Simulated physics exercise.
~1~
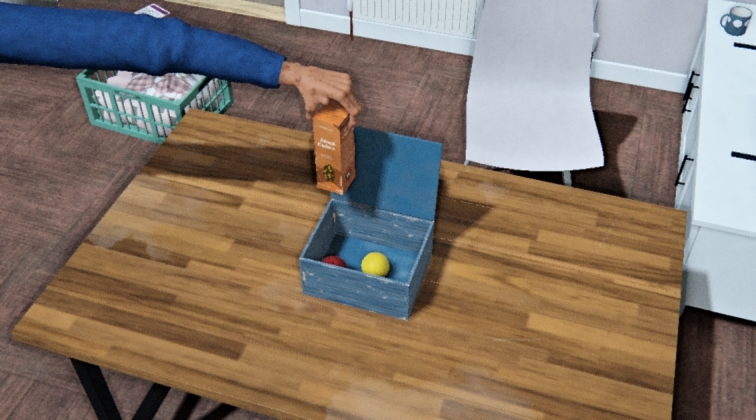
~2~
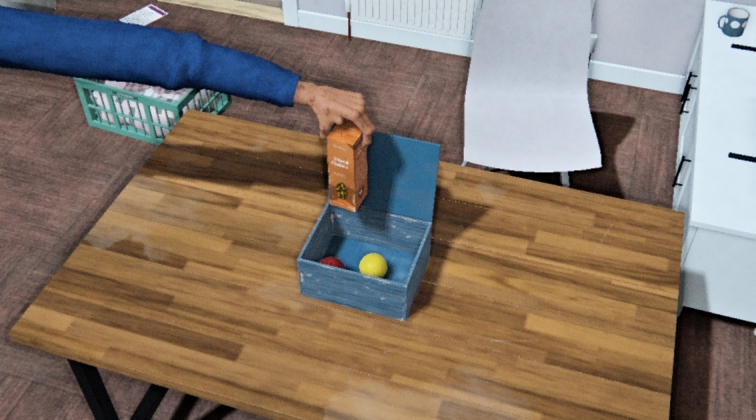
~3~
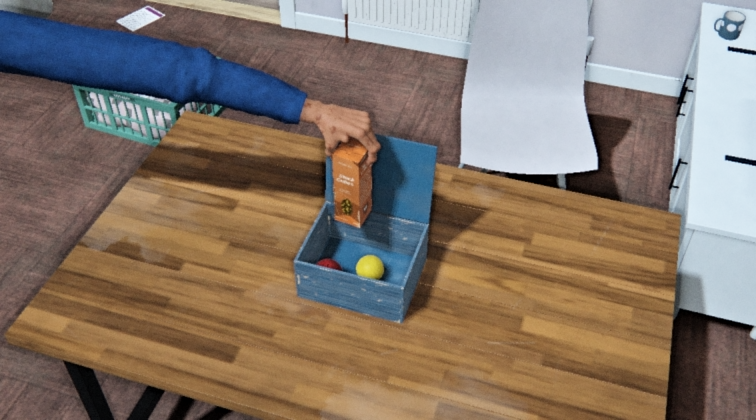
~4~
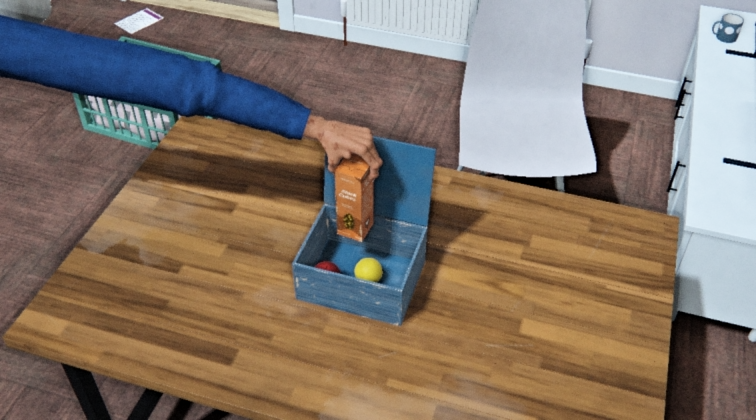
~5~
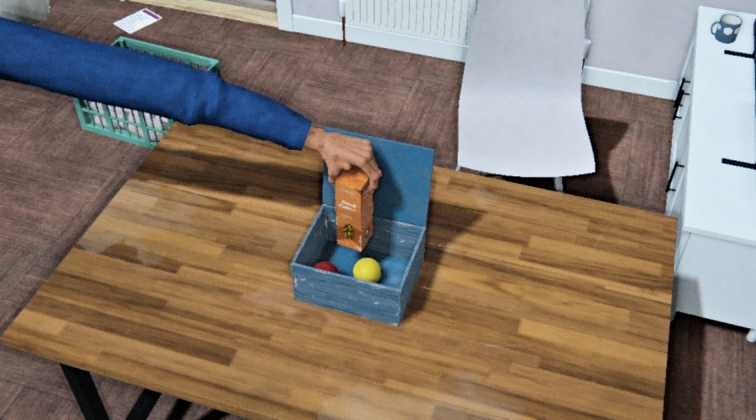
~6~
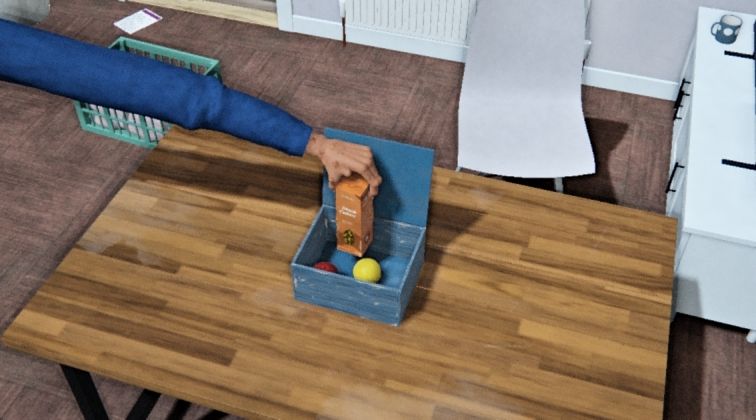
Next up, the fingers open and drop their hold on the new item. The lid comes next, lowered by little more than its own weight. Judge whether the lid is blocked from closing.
Judgement: Blocked.
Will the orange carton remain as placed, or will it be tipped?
It ends up leaning.
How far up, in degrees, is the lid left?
About 20° above the rim.
Then, 0.50 s later than the last frame, orange carton tilted by 21° near (333, 242); yellow lemon moved a little.
Then, 1.40 s later than the last frame, lid 72° above the rim; orange carton tilted by 51° near (334, 250); yellow lemon moved about its own width.
Then, 2.10 s later than the last frame, lid 20° above the rim; orange carton tilted by 52° near (334, 250); yellow lemon moved about its own width.
When it is over, lid 19° above the rim; lying over in the box, orange carton; moved from the start, yellow lemon; red apple as before. End places, in pixels of the last picture, orange carton near (334, 250).
